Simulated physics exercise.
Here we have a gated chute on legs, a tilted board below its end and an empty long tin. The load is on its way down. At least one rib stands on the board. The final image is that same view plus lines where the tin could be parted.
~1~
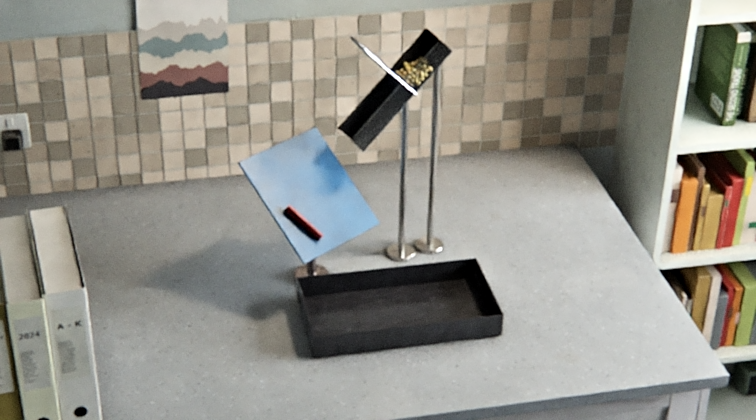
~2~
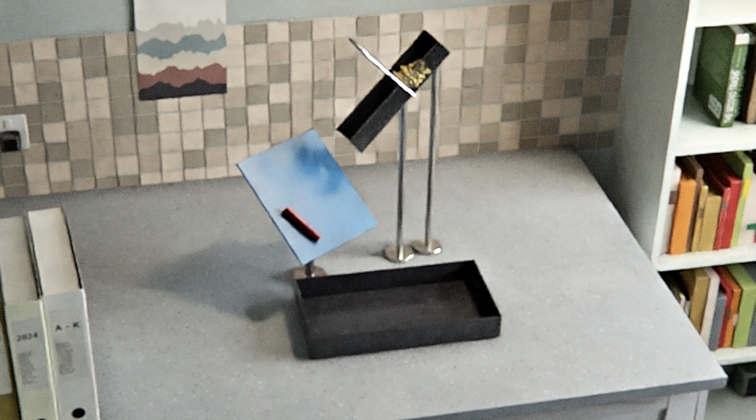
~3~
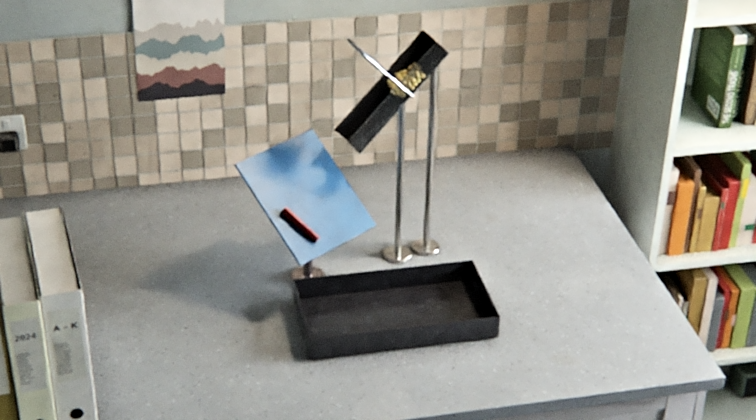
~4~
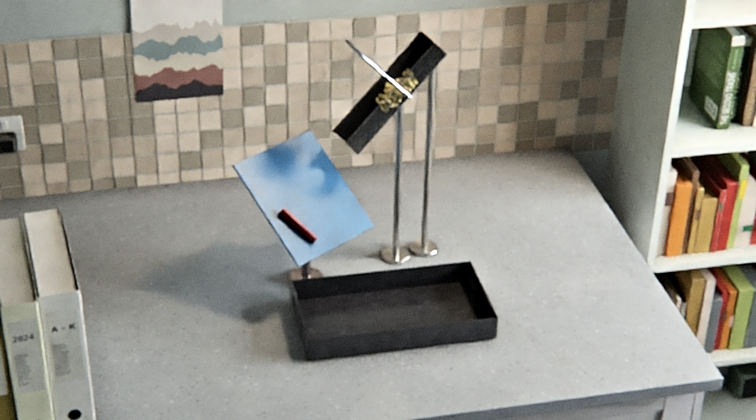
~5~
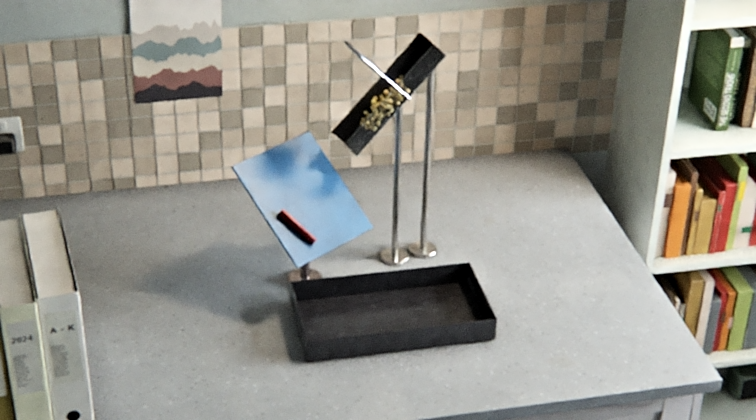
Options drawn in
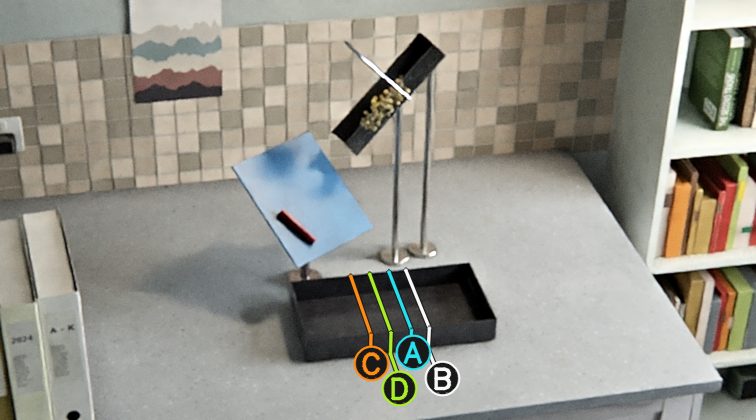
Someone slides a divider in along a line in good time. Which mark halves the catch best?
The answer is line C.
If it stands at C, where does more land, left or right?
Left.
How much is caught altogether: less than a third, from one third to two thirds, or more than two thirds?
It is more than two thirds.
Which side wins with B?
The left side.
On the marked copy, line A crosses the front rim at (411, 329); line B crosses the front rim at (429, 327); line C crosses the front rim at (370, 334); line D crosses the front rim at (390, 331).
With A, of what is caught, nearly all on the left of the divider, a stray few on the right.
With B, of what is caught, all on the left of the divider, none on the right.
With C, of what is caught, about two thirds on the left of the divider, about a third on the right.
With D, of what is caught, nearly all on the left of the divider, a small part on the right.
